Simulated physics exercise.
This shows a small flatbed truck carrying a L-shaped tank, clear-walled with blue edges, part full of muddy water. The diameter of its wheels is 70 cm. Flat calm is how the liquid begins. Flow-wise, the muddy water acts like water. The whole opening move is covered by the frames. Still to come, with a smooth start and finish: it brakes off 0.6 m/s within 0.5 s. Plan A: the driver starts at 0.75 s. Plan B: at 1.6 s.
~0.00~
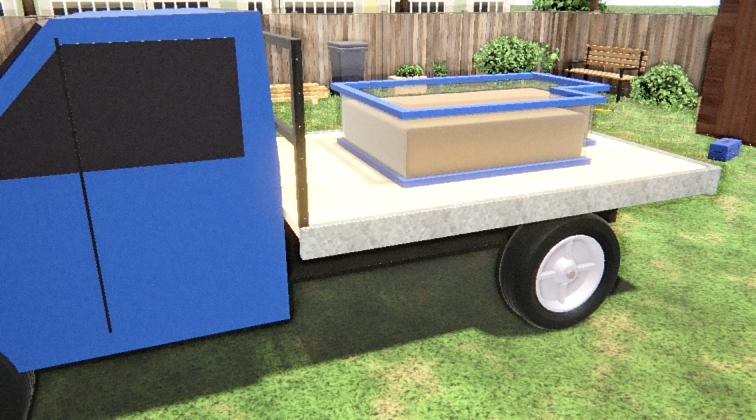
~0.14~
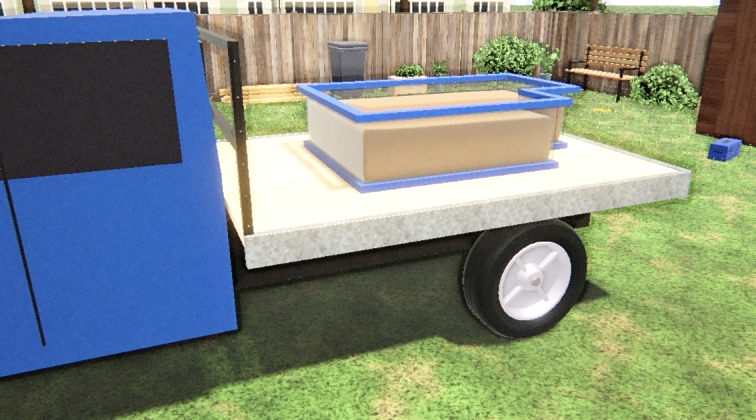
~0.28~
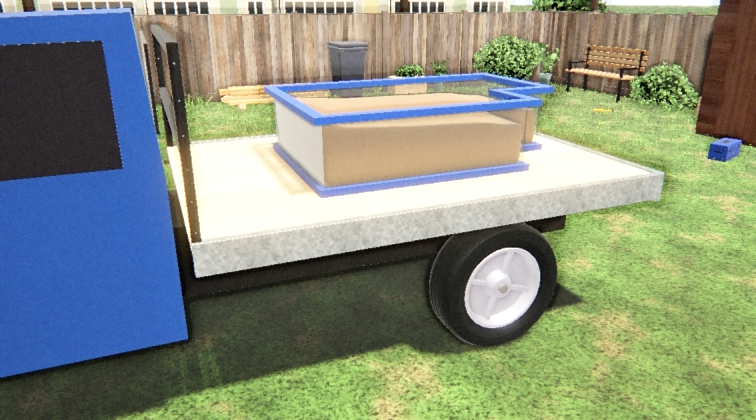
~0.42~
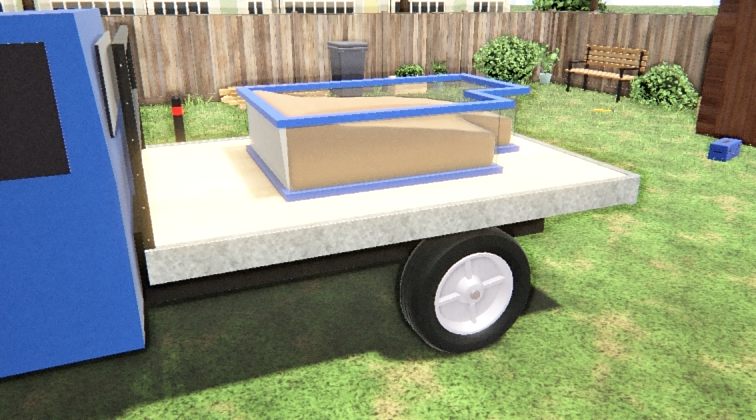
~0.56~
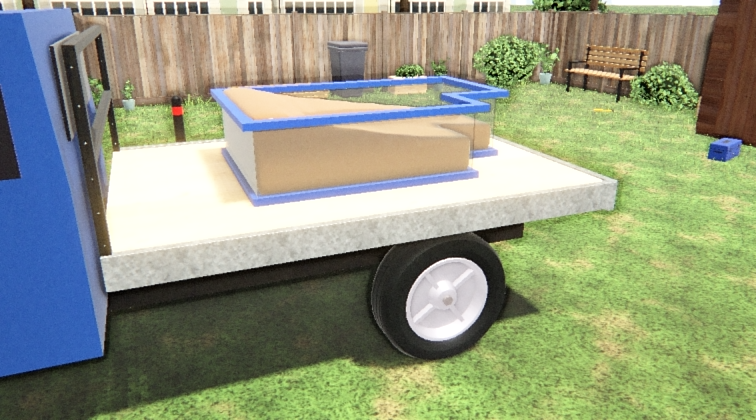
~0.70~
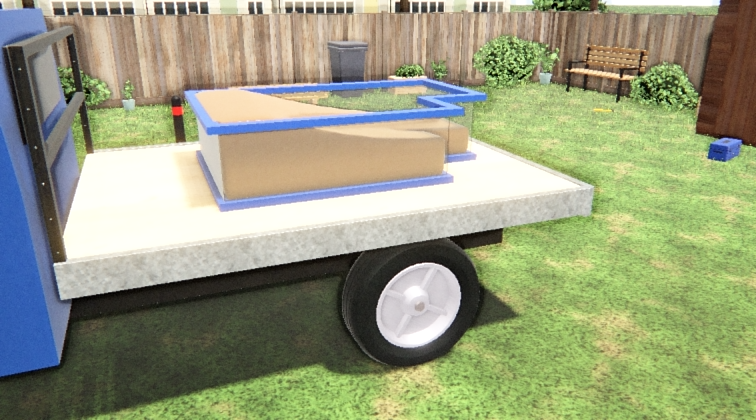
The clip opens on a blue flatbed truck on a grassy yard, carrying an L-shaped, clear-walled tank of muddy water whose surface sits level. The truck rolls left, its cab sliding mostly out of view, while the water climbs towards the tank's left end and sinks at the right, leaving a clear slant.
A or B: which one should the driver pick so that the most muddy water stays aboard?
I would pick A.
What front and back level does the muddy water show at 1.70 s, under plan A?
Front: 24 cm; back: 34 cm.
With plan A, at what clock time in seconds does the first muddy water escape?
Around 1.2 seconds.
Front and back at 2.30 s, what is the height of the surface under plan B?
It sits near 44 cm in front and near 14 cm behind.
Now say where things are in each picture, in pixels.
In the first frame, the surface is at (416, 125) by the front wall; at (573, 99) by the back wall; it lies level with the rim line; the front is on the left, levels are read along the near wall; a wheel hub at (576, 277).
In the second frame, the surface is at (375, 128) by the front wall; at (544, 101) by the back wall; it lies level with the rim line.
In the third frame, the surface is at (336, 122) by the front wall; at (517, 108) by the back wall; it climbs 4° towards the front.
In the fourth frame, the surface is at (301, 115) by the front wall; at (493, 116) by the back wall; it climbs 7° towards the front.
In the fifth frame, the surface is at (269, 111) by the front wall; at (472, 122) by the back wall; it climbs 9° towards the front.
In the sixth frame, the surface is at (236, 119) by the front wall; at (450, 126) by the back wall; it climbs 9° towards the front; a wheel hub at (423, 310).
For plan A, 1.70 s in, the surface is 24 cm up at the front and 34 cm at the back; 1 per cent is out, over the front.
For plan A, 4.24 s in, 1 per cent is out, over the front, 2 of 364 litres.
For plan B, 2.30 s in, the surface is 45 cm up at the front and 14 cm at the back; 2 per cent is out, over the back and the front.
For plan B, 5.09 s in, 7 per cent is out, over the back and the front, 26 of 364 litres.
